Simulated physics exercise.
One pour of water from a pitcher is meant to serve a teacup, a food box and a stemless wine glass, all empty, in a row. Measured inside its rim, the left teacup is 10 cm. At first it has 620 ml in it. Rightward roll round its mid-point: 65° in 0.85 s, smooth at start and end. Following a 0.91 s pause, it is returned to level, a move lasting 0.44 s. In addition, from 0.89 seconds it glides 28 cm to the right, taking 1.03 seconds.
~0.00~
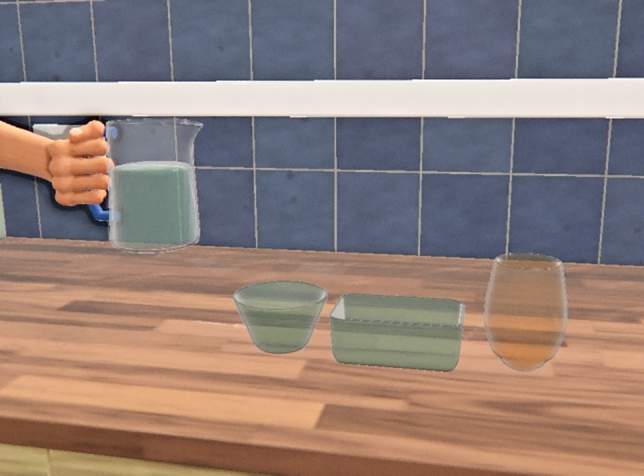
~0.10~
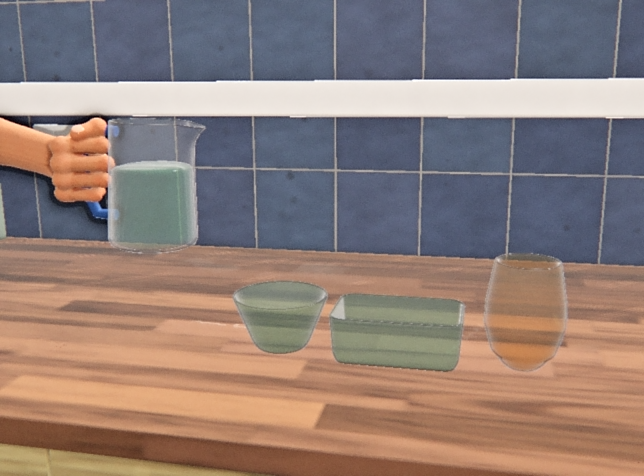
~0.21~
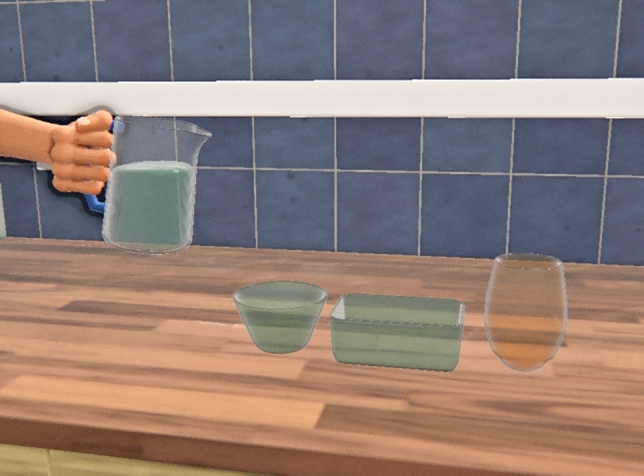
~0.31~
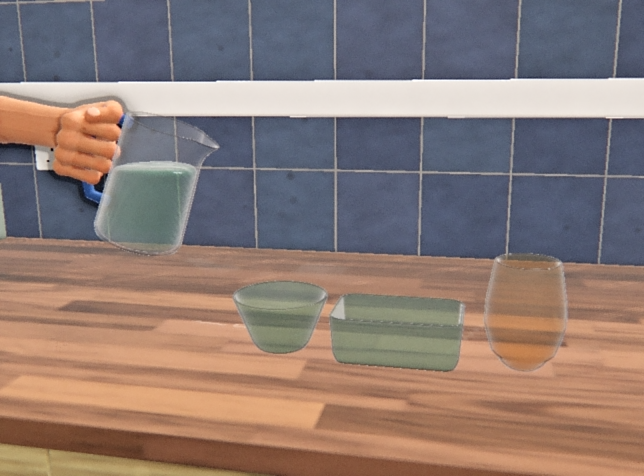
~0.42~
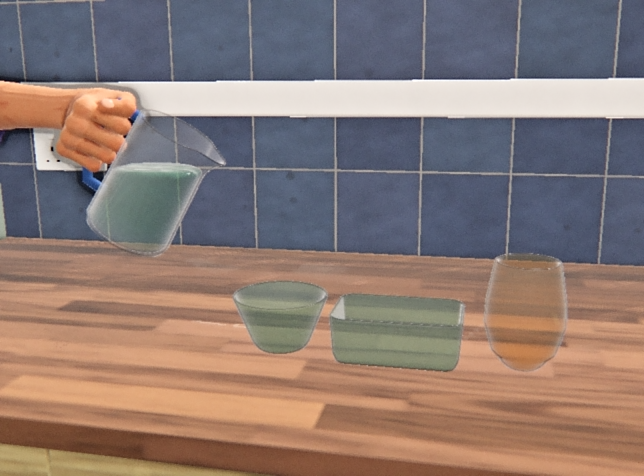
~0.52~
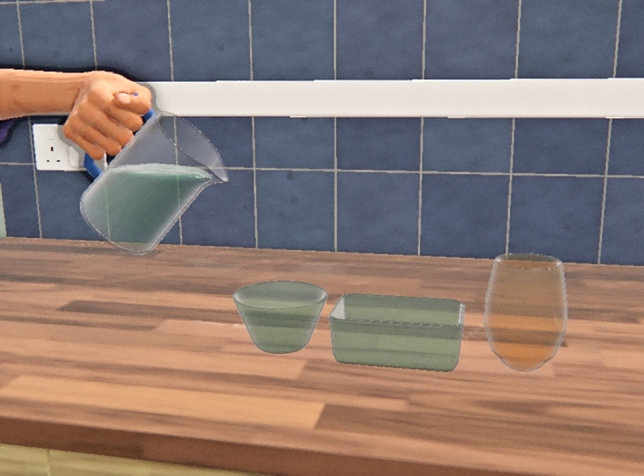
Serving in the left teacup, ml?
90 ml.
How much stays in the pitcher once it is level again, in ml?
350 ml, roughly.
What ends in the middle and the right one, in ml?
About 40 ml in the middle and 50 ml on the right.
Then, 0.99 s in, the tilt is 65° and from the left they hold 45 ml, 0 ml, 0 ml, the pitcher 515 ml, and 0 ml is on the counter.
Then, 1.33 s in, the tilt is 65° and from the left they hold 85 ml, 15 ml, 0 ml, the pitcher 485 ml, and 20 ml is on the counter.
Then, 1.68 s in, the tilt is 65° and from the left they hold 85 ml, 40 ml, 0 ml, the pitcher 410 ml, and 40 ml is on the counter.
Then, 2.07 s in, the tilt is 13° and from the left they hold 85 ml, 40 ml, 45 ml, the pitcher 355 ml, and 85 ml is on the counter.
Finally, from the left they hold 85 ml, 40 ml, 50 ml, the pitcher 355 ml, and 85 ml is on the counter.
